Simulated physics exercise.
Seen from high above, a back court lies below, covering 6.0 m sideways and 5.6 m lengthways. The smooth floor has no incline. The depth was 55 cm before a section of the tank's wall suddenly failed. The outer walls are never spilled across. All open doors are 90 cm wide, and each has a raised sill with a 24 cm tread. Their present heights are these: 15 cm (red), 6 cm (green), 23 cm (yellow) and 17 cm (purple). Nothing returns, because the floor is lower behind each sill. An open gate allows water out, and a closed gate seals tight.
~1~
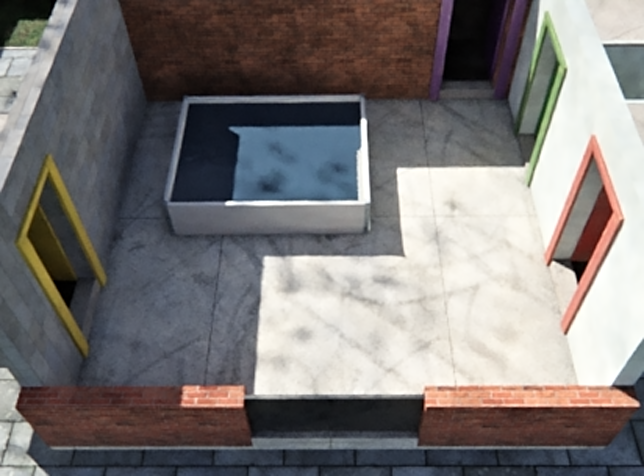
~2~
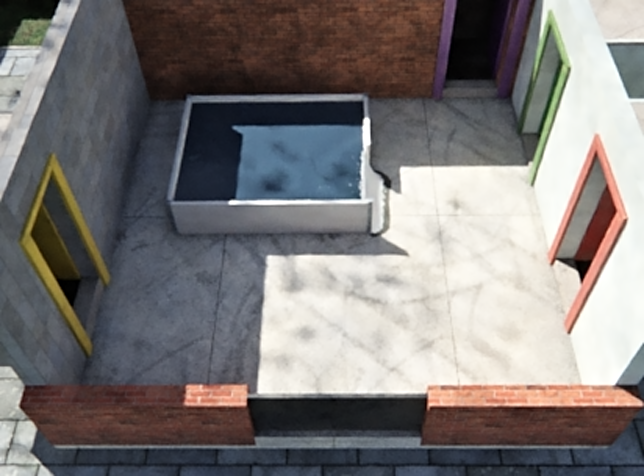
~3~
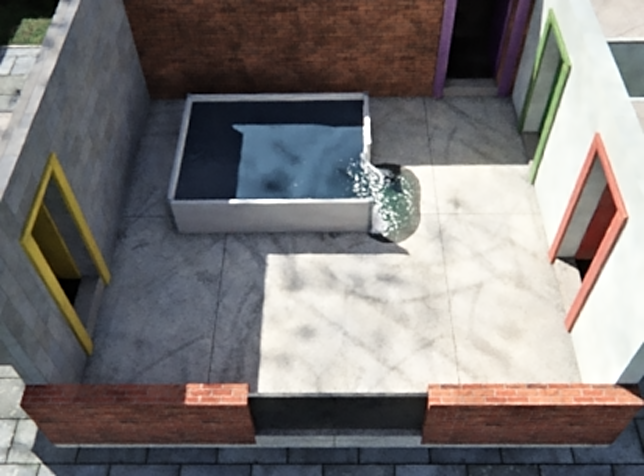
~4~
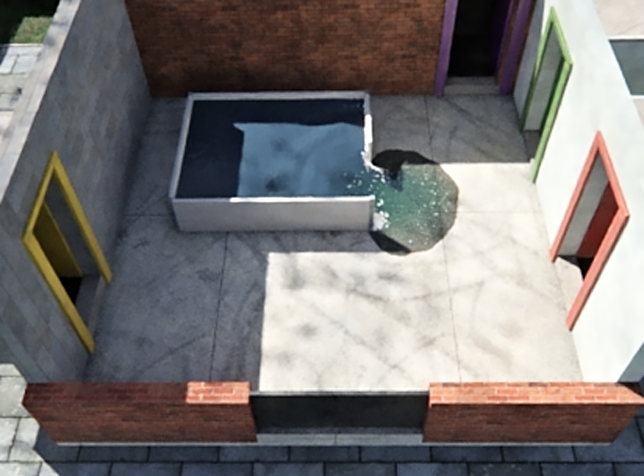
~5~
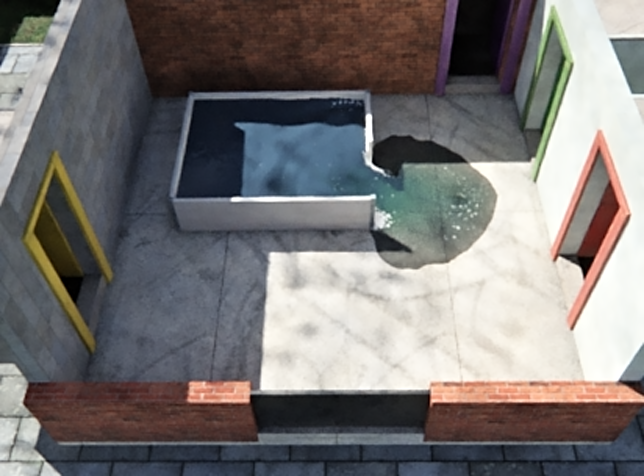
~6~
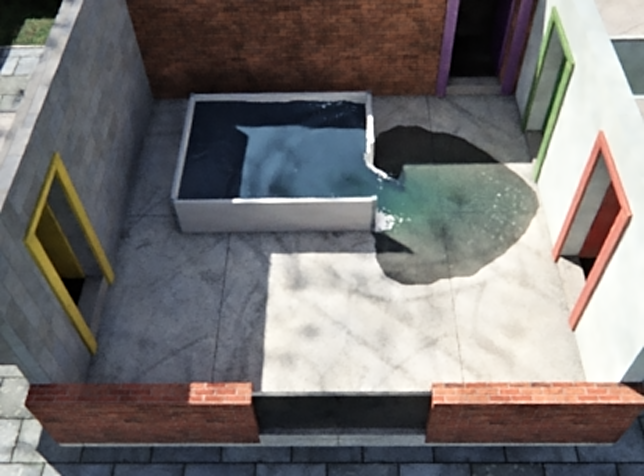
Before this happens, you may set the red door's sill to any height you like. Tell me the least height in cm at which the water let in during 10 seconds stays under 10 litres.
It should be about 18 cm.
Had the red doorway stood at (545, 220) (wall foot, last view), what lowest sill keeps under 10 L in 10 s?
About 25 cm.
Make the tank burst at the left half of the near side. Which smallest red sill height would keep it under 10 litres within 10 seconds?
A height of around 14.5 cm.
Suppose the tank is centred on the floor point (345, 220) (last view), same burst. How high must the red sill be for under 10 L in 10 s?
About 33 centimetres.
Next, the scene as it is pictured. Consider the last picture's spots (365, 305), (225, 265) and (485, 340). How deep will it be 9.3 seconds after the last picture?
That's 3, 9 and 9 cm, in the order given.
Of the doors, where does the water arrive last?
That would be the yellow door.
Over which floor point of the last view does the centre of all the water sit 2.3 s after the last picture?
(358, 196).
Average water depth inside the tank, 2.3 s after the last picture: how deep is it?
About 33 centimetres.
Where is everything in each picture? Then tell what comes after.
The tank at (271, 151) is whole and still, 55 cm deep; the red door at (577, 246) is dry, in the first frame.
The gap is at (366, 192), the front 0.3 m out at (384, 199); the back of the tank holds 55 cm, in the second frame.
Water pours out at (366, 192) and has run 0.7 m, to (415, 216); about 9 cm deep outside, 55 cm at the back, in the third frame.
The gap is at (368, 192), the front 1.2 m out at (452, 199); the back of the tank holds 55 cm, in the fourth frame.
The gap is at (368, 191), the front 1.8 m out at (491, 197); the back of the tank holds 55 cm, in the fifth frame.
The front is at (532, 208), 2.3 m from the gap at (370, 192); 4.1 m2 of floor is wet, 55 cm left at the back; the red door at (585, 242), 2.9 m from the gap, is still 1.0 m from the nearest water, in the sixth frame.
Then, 0.7 s after the last picture water covers 25 % of the floor, deepest (34 cm) near (376, 212); 13 cm at the red door, 0 litres in over its 15 cm sill.
Then, 2.3 s after the last picture water covers 35 % of the floor, deepest (32 cm) near (591, 414); 20 cm at the red door, 18 litres in over its 15 cm sill.
Then, 9.3 s after the last picture water covers 100 % of the floor, deepest (14 cm) near (188, 152); 10 cm at the red door, 27 litres in over its 15 cm sill.
At the red door as built, the water peaked near 22 cm, 1.5 s after the last picture.
Run again over the same 10 s with other heights there, 23 litres in over 15.5 cm, 3 litres over 20.5 cm. The limit of 10 litres is kept from about 18 cm up.
